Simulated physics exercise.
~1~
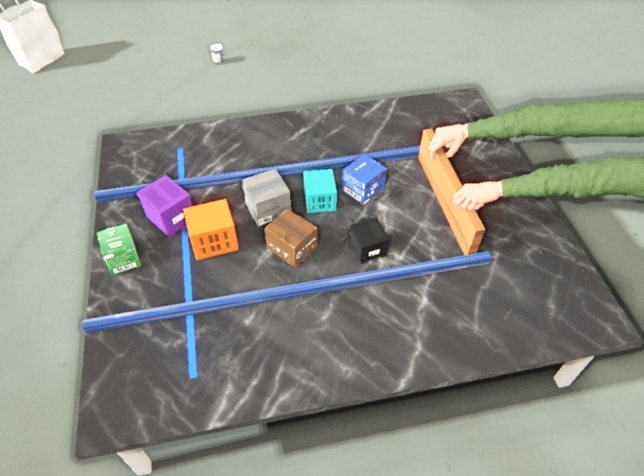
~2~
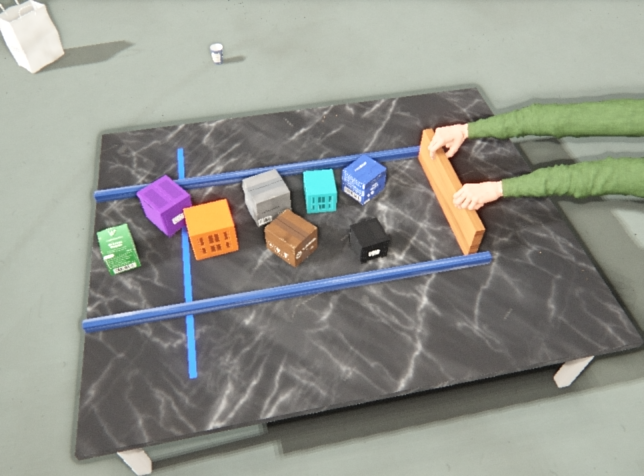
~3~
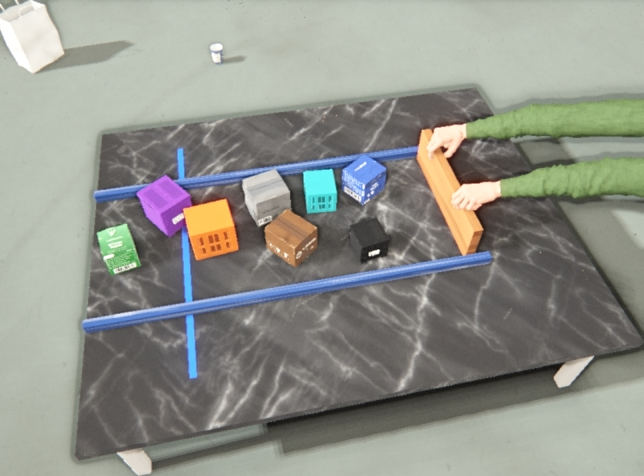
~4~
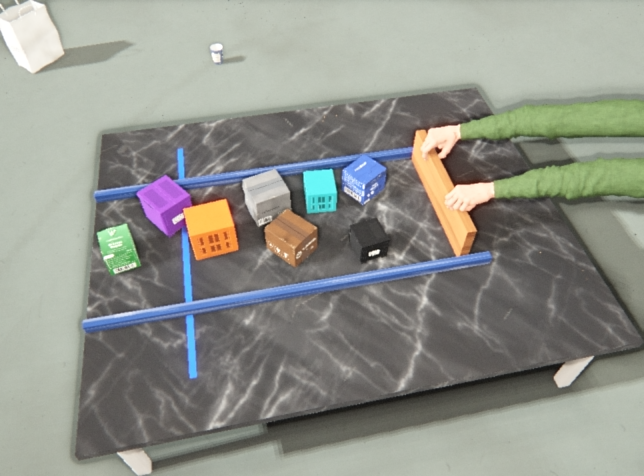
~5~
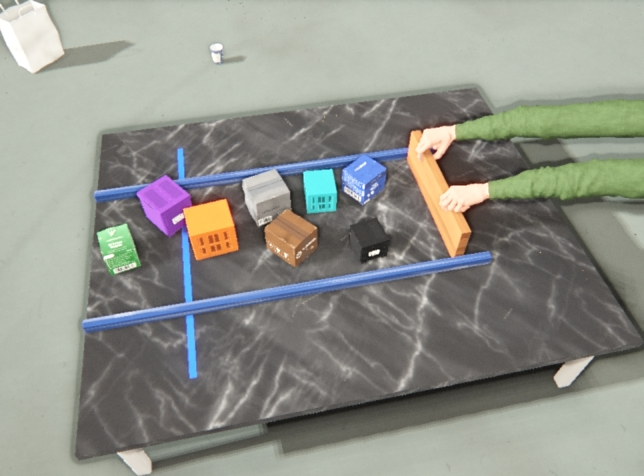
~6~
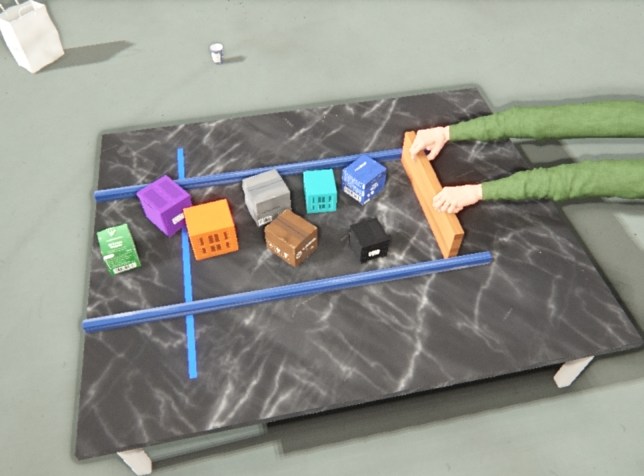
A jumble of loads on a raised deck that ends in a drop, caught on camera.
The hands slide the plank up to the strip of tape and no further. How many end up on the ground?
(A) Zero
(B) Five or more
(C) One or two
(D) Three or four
C, one or two.
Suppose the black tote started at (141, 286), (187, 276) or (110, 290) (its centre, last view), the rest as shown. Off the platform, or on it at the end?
At the three spots, the black tote keeps its place, keeps its place and keeps its place.
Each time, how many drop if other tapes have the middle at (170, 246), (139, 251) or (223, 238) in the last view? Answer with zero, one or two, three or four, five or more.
In the order of the places given: Either three or four; at least five; no fall at all.
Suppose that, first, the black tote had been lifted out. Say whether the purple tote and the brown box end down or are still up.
The purple tote tumbles off, the brown box does not fall.
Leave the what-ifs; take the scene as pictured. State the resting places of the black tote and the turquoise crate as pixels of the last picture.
One is at about (170, 274), the other at about (132, 211).
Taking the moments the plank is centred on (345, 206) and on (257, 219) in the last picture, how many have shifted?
First 4, then 7.
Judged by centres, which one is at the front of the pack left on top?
That one's the grey box.
Soon after, none off yet; green box at rest near (119, 249); purple tote at rest near (167, 207); orange crate at rest near (211, 230).
At rest, the number that fall off is one or two; fallen, purple tote and green box.
